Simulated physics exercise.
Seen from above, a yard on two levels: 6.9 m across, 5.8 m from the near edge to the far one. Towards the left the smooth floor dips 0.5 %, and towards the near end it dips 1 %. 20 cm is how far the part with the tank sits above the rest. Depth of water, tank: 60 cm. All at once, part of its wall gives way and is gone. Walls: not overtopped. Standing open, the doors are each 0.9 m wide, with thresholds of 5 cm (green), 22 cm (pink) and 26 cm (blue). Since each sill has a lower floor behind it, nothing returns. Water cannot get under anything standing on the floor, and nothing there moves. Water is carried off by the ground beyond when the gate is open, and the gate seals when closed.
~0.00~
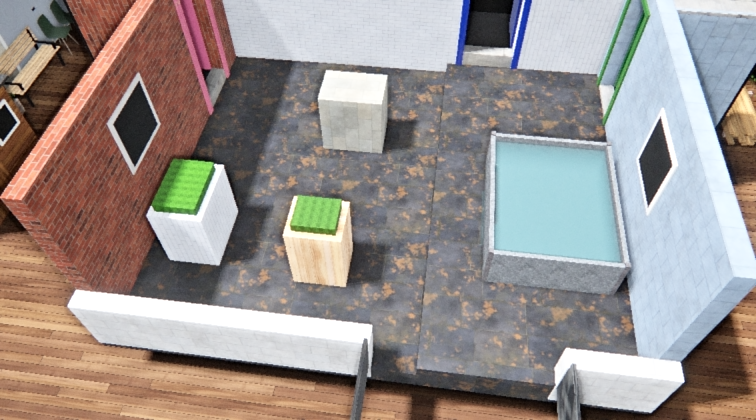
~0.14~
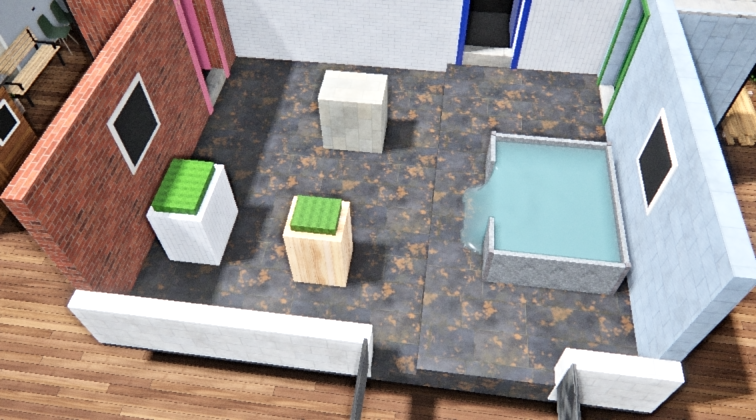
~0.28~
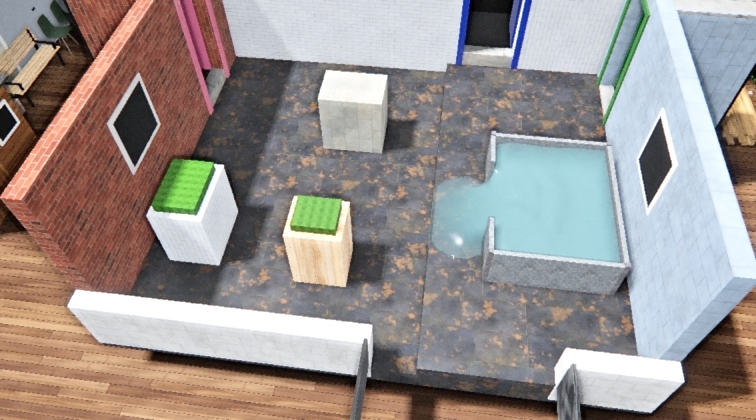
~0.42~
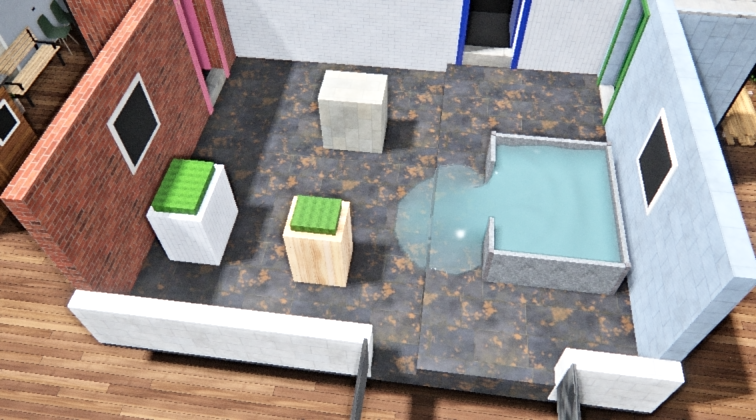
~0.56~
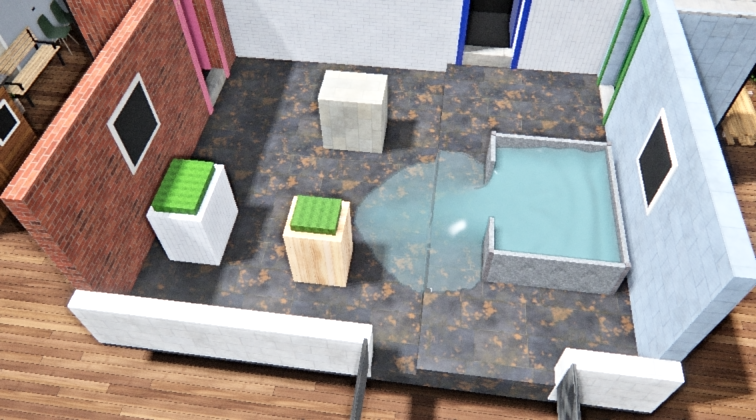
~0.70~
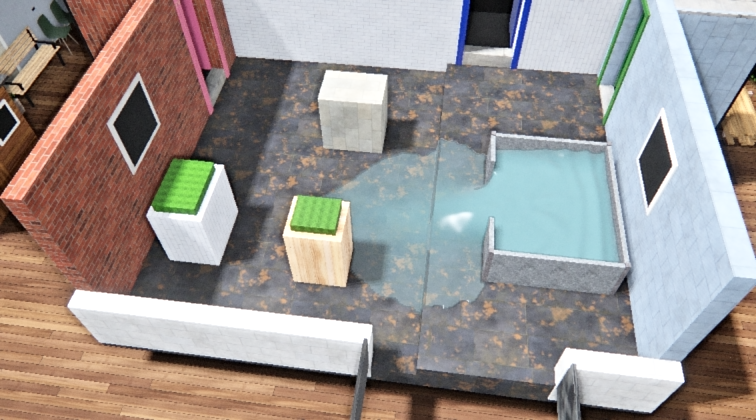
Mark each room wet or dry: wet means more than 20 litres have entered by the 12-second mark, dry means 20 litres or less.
Green door: Dry; pink door: Dry; blue door: Dry.
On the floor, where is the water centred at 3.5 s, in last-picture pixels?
(381, 212).
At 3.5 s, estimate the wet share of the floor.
Covered: Roughly 55 per cent.
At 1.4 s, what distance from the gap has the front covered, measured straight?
I'd say close to 4.8 m.
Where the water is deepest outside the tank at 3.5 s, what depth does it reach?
About 22 cm.
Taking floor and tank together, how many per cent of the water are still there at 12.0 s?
It comes to near 90 per cent.
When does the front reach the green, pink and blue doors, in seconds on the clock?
Arrival: Green not in the 12 s, pink 2.4 s, blue not within the 12 s.
After 1.4 s water covers 30 % of the floor and is deepest (34 cm) near (481, 221); green door not reached, pink door not reached, blue door not reached.
After 2.2 s water covers 40 % of the floor and is deepest (28 cm) near (243, 224); green door not reached, pink door not reached, blue door not reached.
After 3.5 s water covers 55 % of the floor and is deepest (22 cm) near (119, 320); green door not reached, pink door 9 cm at the sill, 0 L in, blue door not reached.
After 7.0 s water covers 65 % of the floor and is deepest (17 cm) near (119, 320); green door not reached, pink door 8 cm at the sill, 0 L in, blue door not reached.
After 12.0 s water covers 65 % of the floor and is deepest (12 cm) near (182, 328); green door not reached, pink door 9 cm at the sill, 0 L in, blue door not reached.
